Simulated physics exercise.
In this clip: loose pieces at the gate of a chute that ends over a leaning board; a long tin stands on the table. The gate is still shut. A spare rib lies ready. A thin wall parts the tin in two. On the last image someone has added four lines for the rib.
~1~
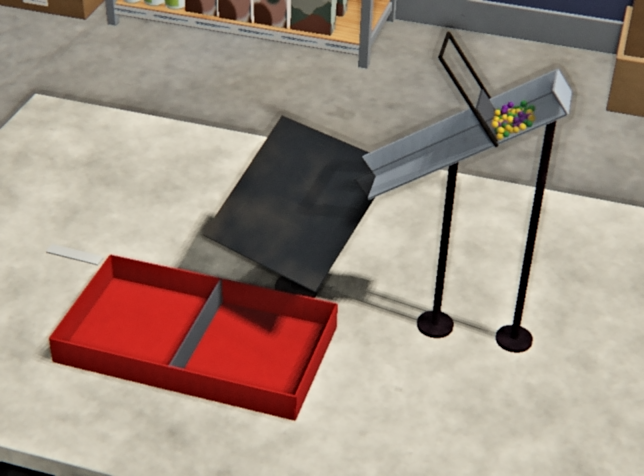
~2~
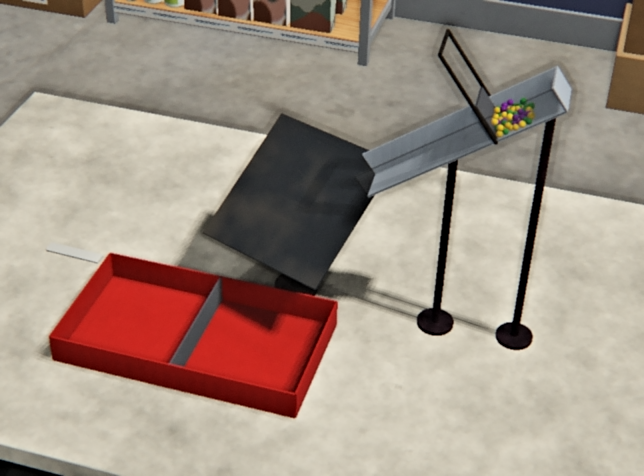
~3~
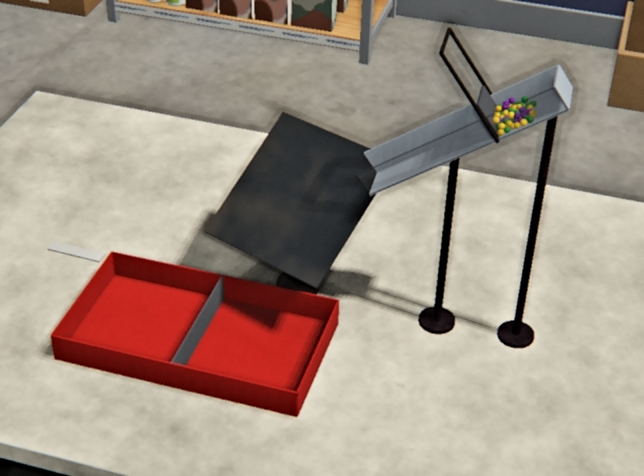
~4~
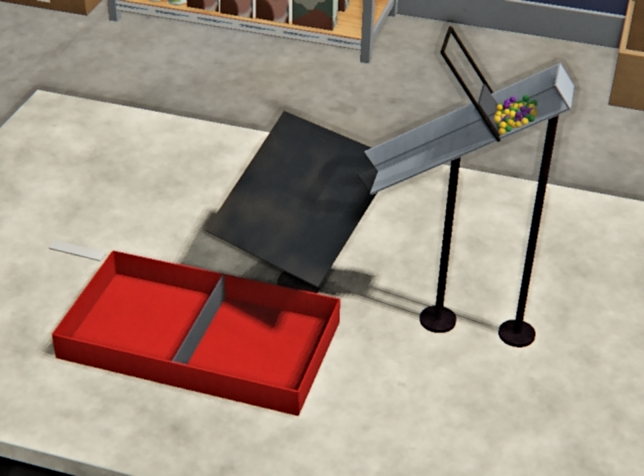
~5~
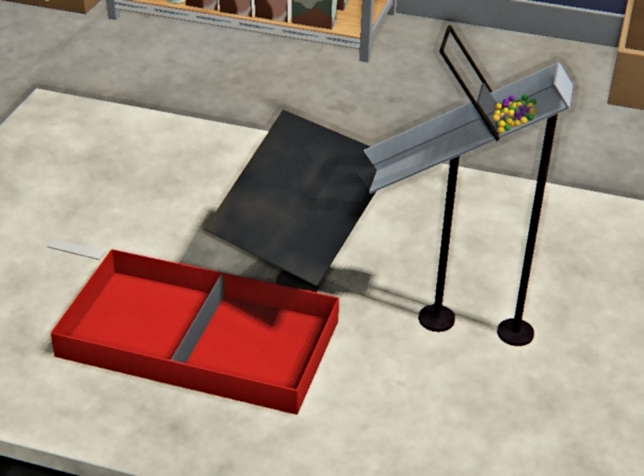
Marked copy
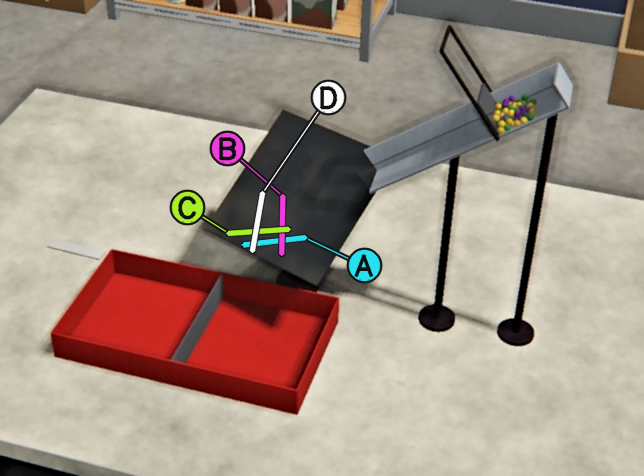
The clip opens on a pile of small multicoloured beads resting behind a black frame gate in a raised, sloping grey chute, with a tilted dark board and a divided red tin to its left. The beads stay bunched behind the gate, and nothing visibly moves beyond a very slight shift of the view.
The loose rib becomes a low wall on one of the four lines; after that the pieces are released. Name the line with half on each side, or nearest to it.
The answer is line C.
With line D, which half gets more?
The right half.
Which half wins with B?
The right half.
On the marked copy, line A from (304, 237) to (244, 244); line B from (282, 196) to (281, 253); line C from (288, 229) to (228, 233); line D from (262, 193) to (252, 250).
If A is chosen, of what is caught, nearly all in the left half, a small part in the right.
If B is chosen, of what is caught, a stray few in the left half, nearly all in the right.
If C is chosen, of what is caught, about half in the left half, about half in the right.
If D is chosen, of what is caught, none in the left half, all in the right.
